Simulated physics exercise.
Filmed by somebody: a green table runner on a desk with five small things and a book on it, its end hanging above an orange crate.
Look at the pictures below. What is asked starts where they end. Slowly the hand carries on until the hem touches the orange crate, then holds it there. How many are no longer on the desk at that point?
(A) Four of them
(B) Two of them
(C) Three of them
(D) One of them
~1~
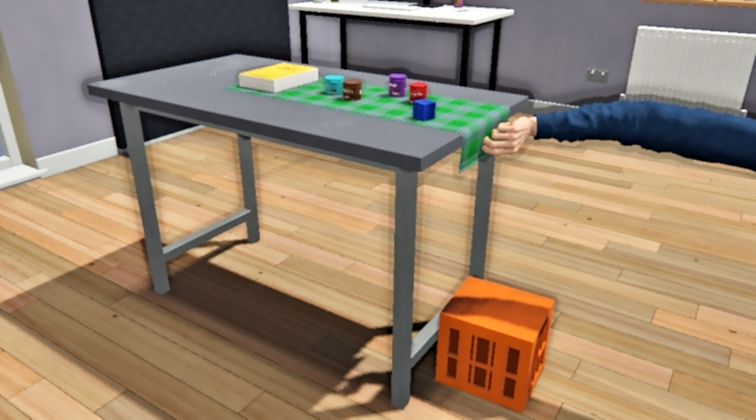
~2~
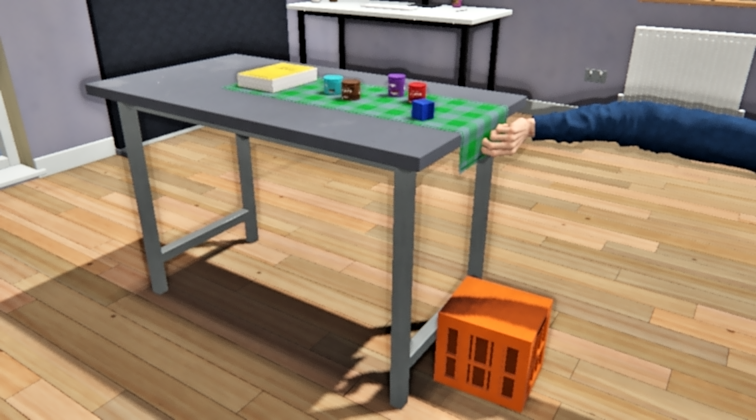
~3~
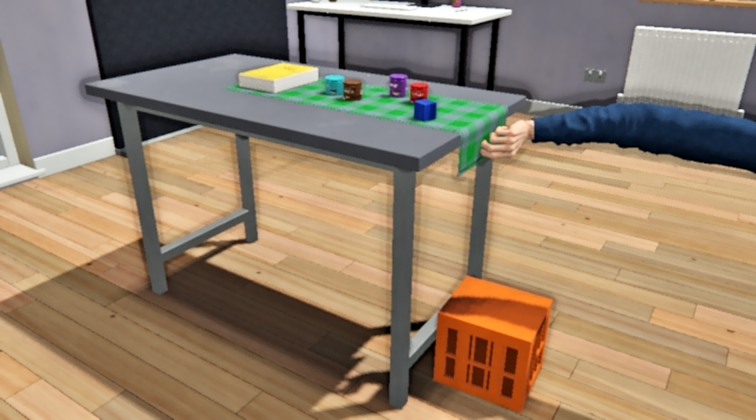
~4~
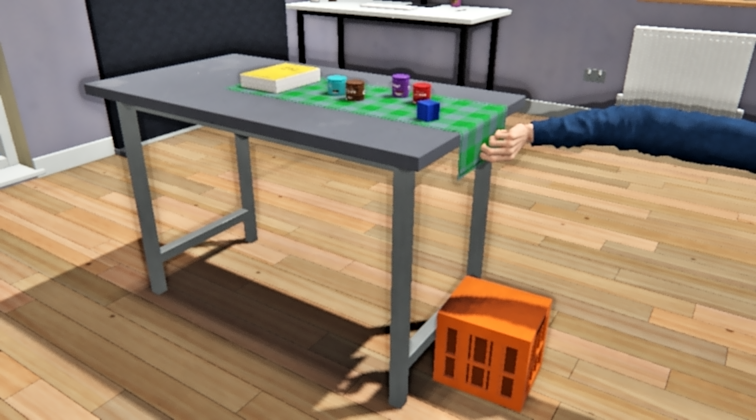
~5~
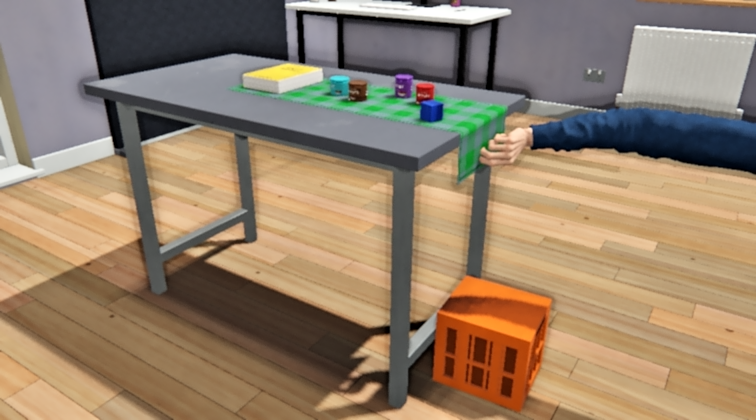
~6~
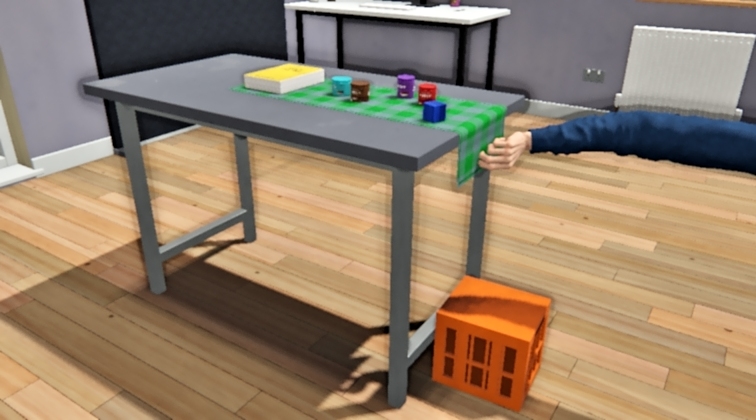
Four of them (A).
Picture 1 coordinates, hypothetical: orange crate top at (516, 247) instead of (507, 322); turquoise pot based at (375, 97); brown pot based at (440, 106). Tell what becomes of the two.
The turquoise pot stays on; the brown pot goes over.
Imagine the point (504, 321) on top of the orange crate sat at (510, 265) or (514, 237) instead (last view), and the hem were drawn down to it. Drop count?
The tally is 2 and 1.
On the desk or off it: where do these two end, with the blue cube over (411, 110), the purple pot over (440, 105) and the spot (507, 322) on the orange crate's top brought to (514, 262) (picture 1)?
Blue cube: Lost; purple pot: Lost.
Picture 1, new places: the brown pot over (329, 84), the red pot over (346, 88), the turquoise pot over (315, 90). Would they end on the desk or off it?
Here's the result: The brown pot remains in place, the red pot remains in place and the turquoise pot remains in place.
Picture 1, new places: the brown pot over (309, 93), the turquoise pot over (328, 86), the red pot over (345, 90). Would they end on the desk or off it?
Outcome: Brown pot stays, turquoise pot stays, red pot stays.
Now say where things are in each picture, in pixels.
The first picture shows hem (459, 174); blue cube (425, 101); red pot (419, 84); purple pot (398, 76); brown pot (352, 81); turquoise pot (334, 77); top of the crate (507, 322).
The second picture shows hem (459, 175); blue cube (423, 101).
The third picture shows hem (458, 177); red pot (420, 84).
The fourth picture shows hem (457, 181); purple pot (401, 76); top of the crate (505, 321).
The fifth picture shows hem (457, 185); brown pot (358, 82).
The sixth picture shows hem (457, 189); blue cube (435, 103); red pot (428, 86); purple pot (406, 77); brown pot (360, 83); turquoise pot (342, 78).
Soon after, hem near (478, 215); blue cube gone.
Then, hem near (476, 253); blue cube and red pot gone.
Further on, hem near (475, 288); blue cube, red pot and purple pot gone.
At rest, hem on the crate; blue cube, red pot, purple pot and brown pot gone. The count of fallen things is four.
